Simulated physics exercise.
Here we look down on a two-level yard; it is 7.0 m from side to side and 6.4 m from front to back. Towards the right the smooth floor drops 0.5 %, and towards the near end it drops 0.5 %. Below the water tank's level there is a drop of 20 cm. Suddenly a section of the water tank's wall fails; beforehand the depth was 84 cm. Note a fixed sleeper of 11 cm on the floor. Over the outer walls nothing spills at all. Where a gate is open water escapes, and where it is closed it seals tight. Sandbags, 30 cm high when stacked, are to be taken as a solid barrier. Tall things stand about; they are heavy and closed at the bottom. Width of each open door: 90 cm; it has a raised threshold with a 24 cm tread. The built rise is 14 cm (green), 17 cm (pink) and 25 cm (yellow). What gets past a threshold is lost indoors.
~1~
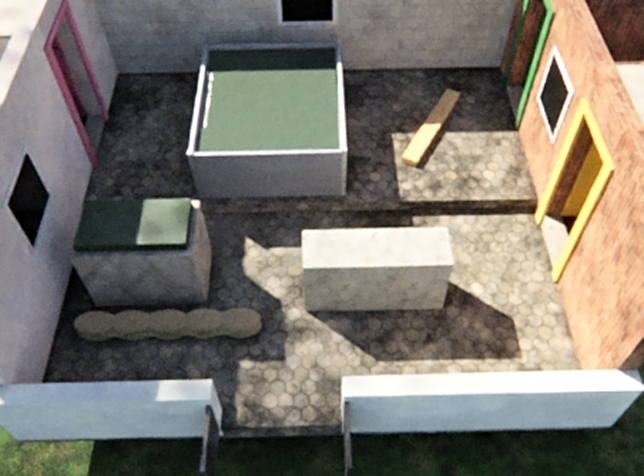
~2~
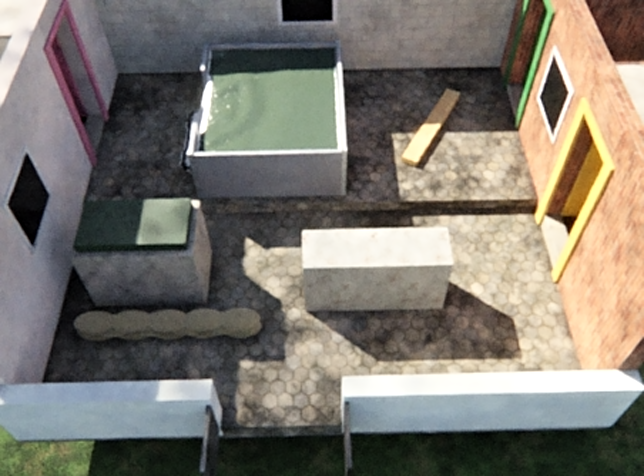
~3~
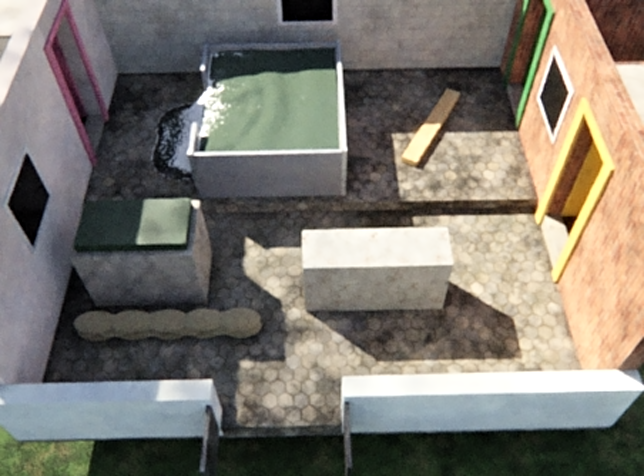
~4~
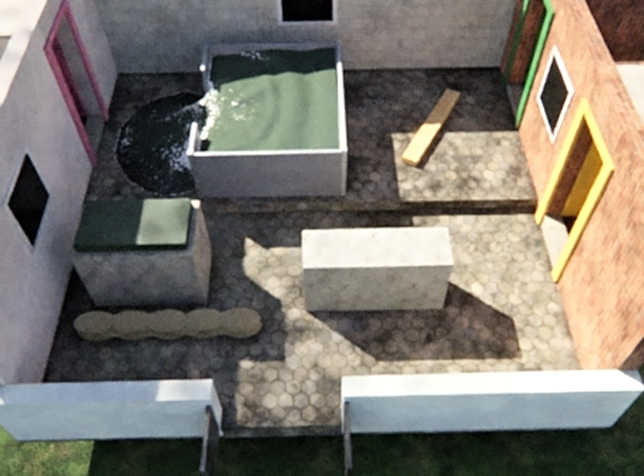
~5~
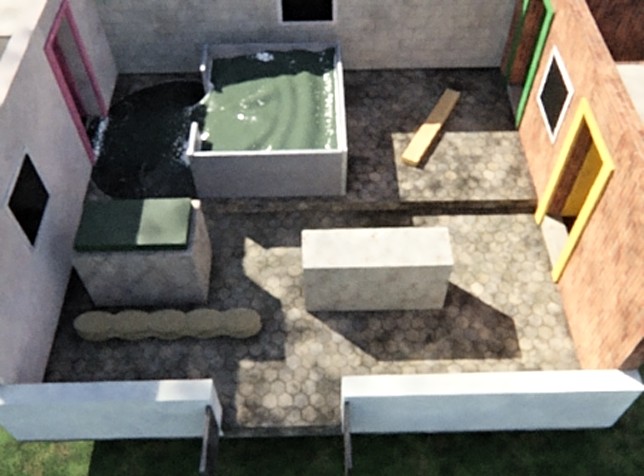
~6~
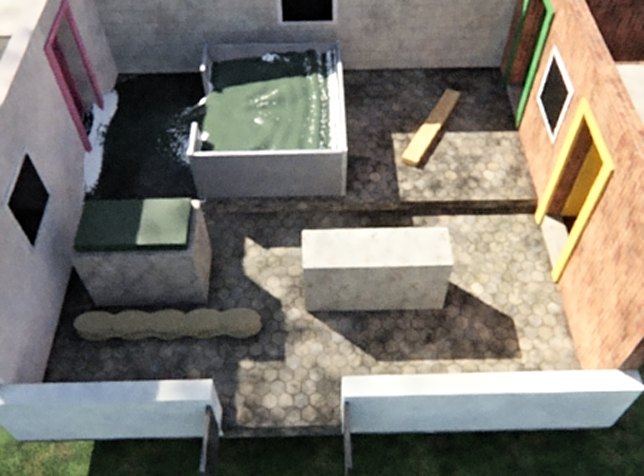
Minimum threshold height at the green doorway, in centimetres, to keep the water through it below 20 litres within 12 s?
10 cm.
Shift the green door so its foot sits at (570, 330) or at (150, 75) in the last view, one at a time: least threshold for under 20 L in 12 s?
Roughly 15 and 36 cm.
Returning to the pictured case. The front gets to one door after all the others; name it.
The yellow one comes last.
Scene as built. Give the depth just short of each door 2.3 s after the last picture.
Depth at green 0 cm, at pink 36 cm, at yellow 0 cm.
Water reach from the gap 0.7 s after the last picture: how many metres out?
About 4.0 m.
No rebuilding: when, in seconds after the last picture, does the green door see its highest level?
Roughly 6.0 s.
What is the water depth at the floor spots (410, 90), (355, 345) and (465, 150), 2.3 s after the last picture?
First spot about 1 cm, second about 0 cm, third about 0 cm.
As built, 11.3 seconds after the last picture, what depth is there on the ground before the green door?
It works out to about 7.0 centimetres deep.
Then, 0.7 s after the last picture water covers 20 % of the floor, deepest (60 cm) near (118, 76); it has not reached the green door.
Then, 2.3 s after the last picture water covers 35 % of the floor, deepest (44 cm) near (35, 412); it has not reached the green door.
Then, 11.3 s after the last picture water covers 90 % of the floor, deepest (20 cm) near (580, 401); 7 cm at the green door, 4 litres in over its 14 cm threshold.
At the green door as built, the water peaked near 12 cm, 6.1 s after the last picture.
Run again over the same 12 s with other heights there, 28 litres in over 9 cm, 7 litres over 12.5 cm. The limit of 20 litres is kept from about 10 cm up.
